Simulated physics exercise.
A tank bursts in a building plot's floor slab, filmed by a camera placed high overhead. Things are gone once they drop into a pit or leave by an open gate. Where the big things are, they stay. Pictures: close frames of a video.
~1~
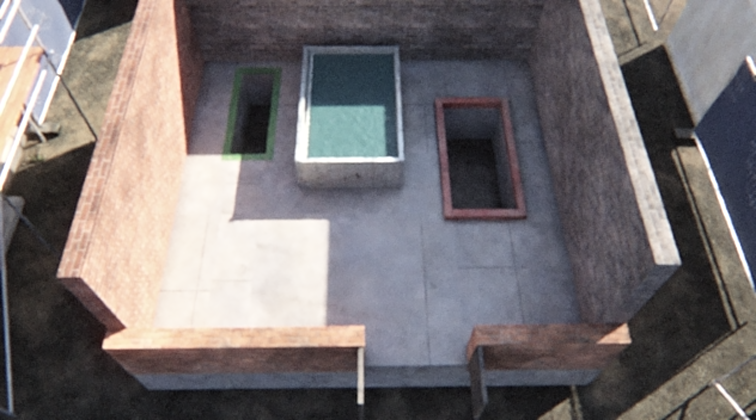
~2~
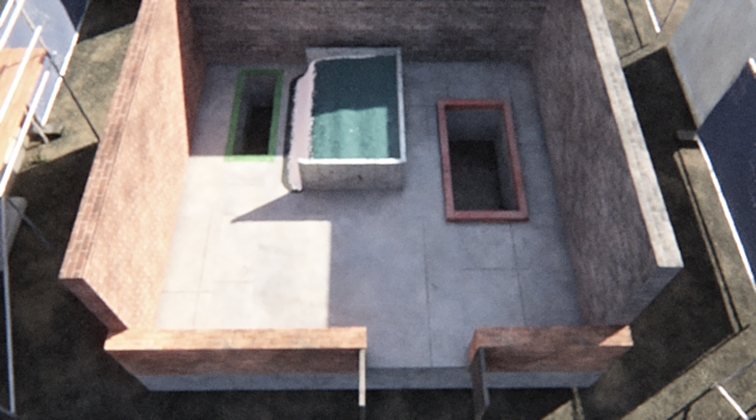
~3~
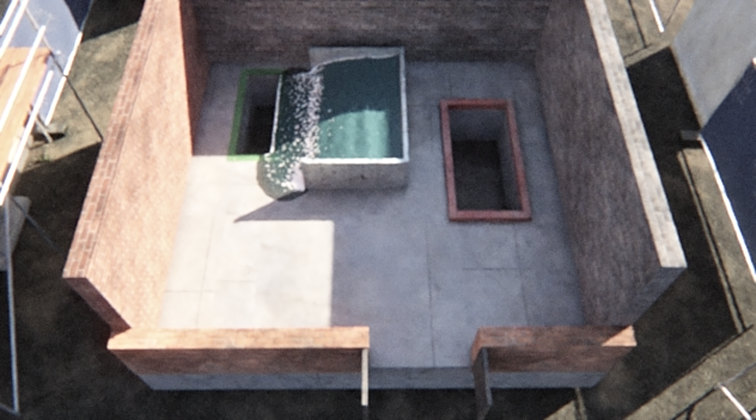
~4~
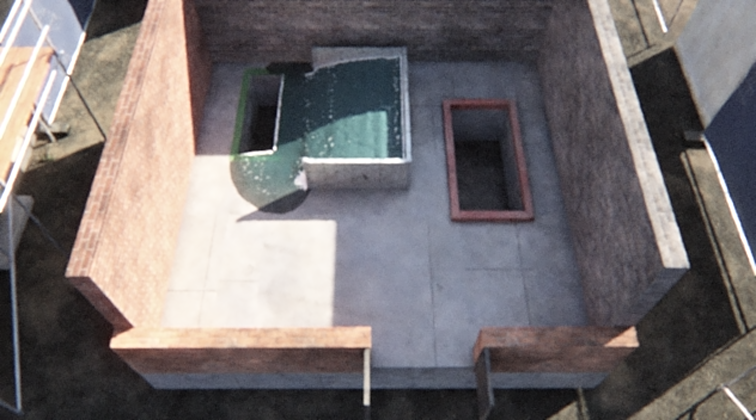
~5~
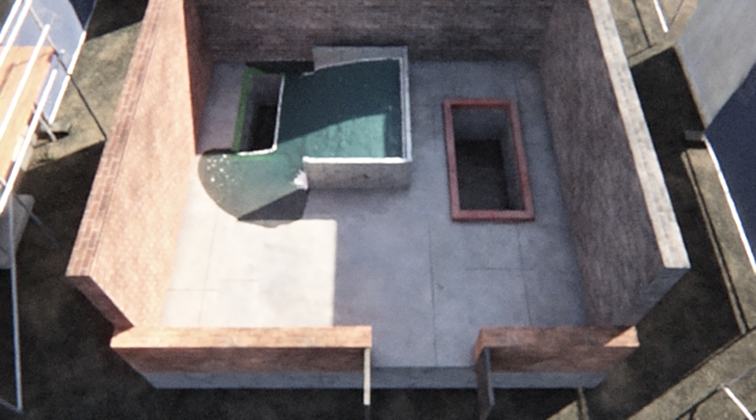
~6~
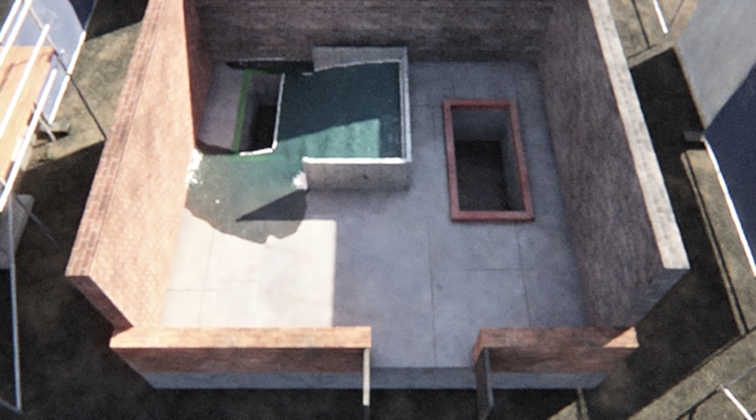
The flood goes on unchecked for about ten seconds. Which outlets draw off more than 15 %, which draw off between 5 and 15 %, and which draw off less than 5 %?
The gate swallows below five per cent, the green pit swallows beyond fifteen per cent, the red pit swallows below five per cent.
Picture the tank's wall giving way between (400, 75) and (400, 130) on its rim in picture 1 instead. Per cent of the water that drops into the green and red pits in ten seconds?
Lab note - share by pit: Green 2 %, red 40 %.
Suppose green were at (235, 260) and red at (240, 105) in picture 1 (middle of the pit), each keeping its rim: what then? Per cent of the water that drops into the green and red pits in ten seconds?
For green, 25 in a hundred; for red, 45 in a hundred.
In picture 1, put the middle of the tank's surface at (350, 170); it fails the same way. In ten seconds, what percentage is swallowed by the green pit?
I'd put the green pit at 50 per cent of the whole.
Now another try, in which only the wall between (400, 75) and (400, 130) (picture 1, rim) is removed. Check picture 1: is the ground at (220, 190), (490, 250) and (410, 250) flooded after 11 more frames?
Unsoaked, then unsoaked, then soaked.
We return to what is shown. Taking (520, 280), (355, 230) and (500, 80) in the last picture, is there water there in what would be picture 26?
Note - in order: Not inundated / not inundated / not inundated.
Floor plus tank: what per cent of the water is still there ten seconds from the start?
Around 20 in a hundred.
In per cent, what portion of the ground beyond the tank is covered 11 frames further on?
About 25 per cent.
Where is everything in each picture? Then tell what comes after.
In the first picture, the water tank at (351, 104) is whole and still.
In the second picture, the front is at (300, 190), out from the gap at (309, 120).
In the third picture, water pours out at (312, 122) and has run to (274, 193).
In the fourth picture, the front is at (280, 63), out from the gap at (315, 123).
In the fifth picture, the front is at (223, 202), out from the gap at (315, 123).
In the sixth picture, water pours out at (315, 123) and has run to (187, 199).
A moment on, water covers 20 % of the floor; the gate 0 %, the green pit 36 %, the red pit 0 %.
Next, water covers 25 % of the floor; the gate 0 %, the green pit 52 %, the red pit 0 %.
Then, water covers 35 % of the floor; the gate 0 %, the green pit 64 %, the red pit 0 %.
Later, water covers 50 % of the floor; the gate 0 %, the green pit 73 %, the red pit 0 %.
In the end, water covers 55 % of the floor; the gate 1 %, the green pit 79 %, the red pit 0 %.
